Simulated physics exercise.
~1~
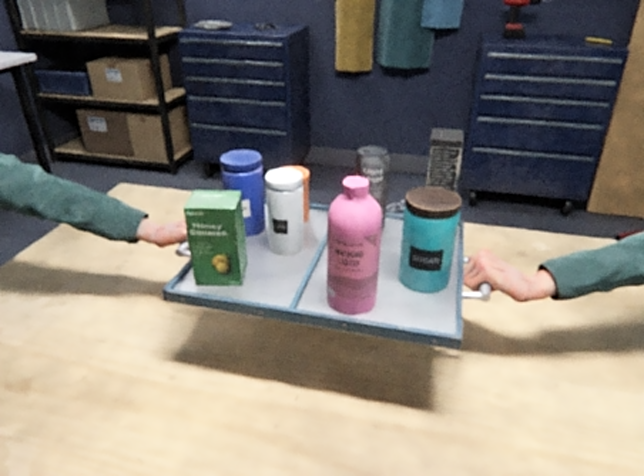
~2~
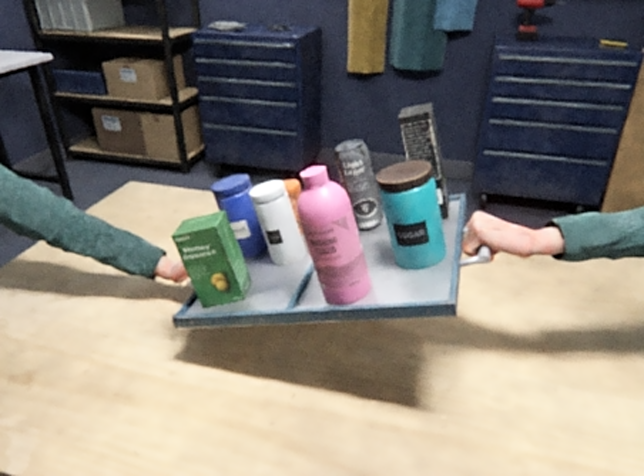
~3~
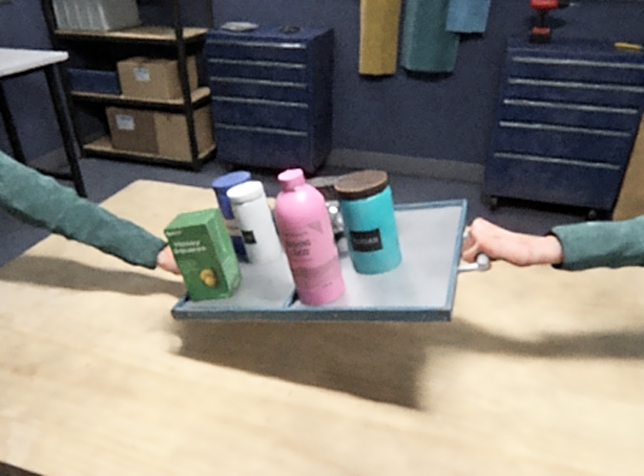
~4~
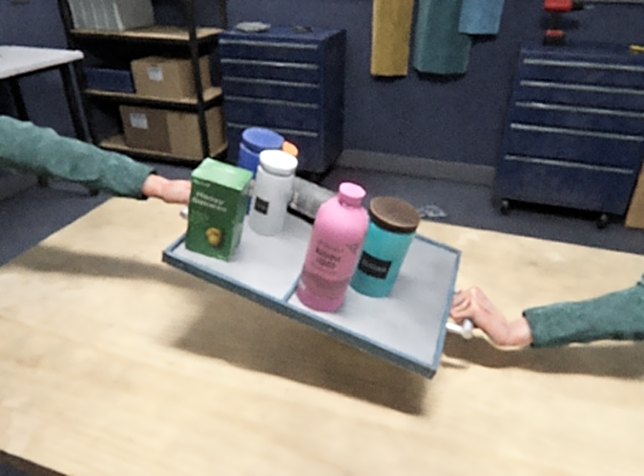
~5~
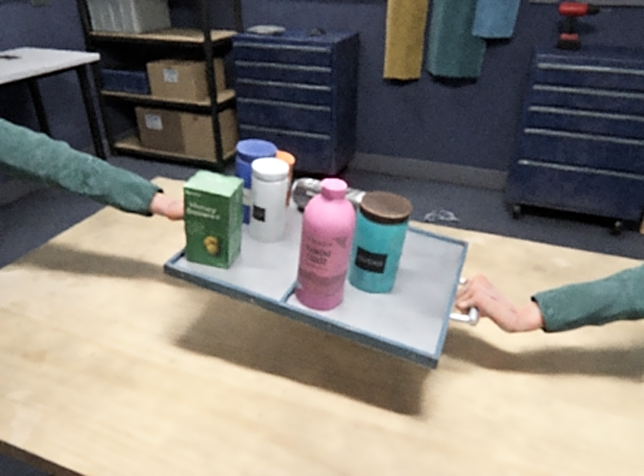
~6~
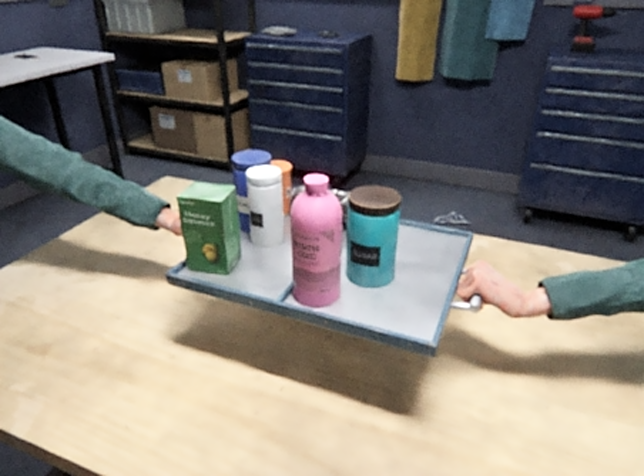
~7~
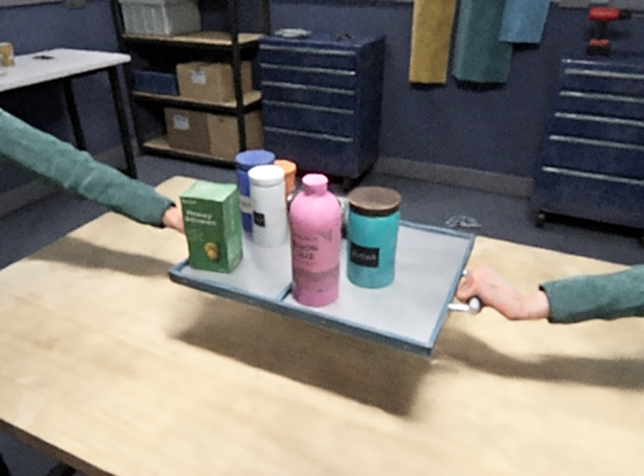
The footage shows two hands tipping a tray of containers left, then right, and back toward level; a black carton and a grey can topple, the carton disappearing from view, while the green carton, pink bottle, turquoise jar and others finish upright, some slightly shifted.
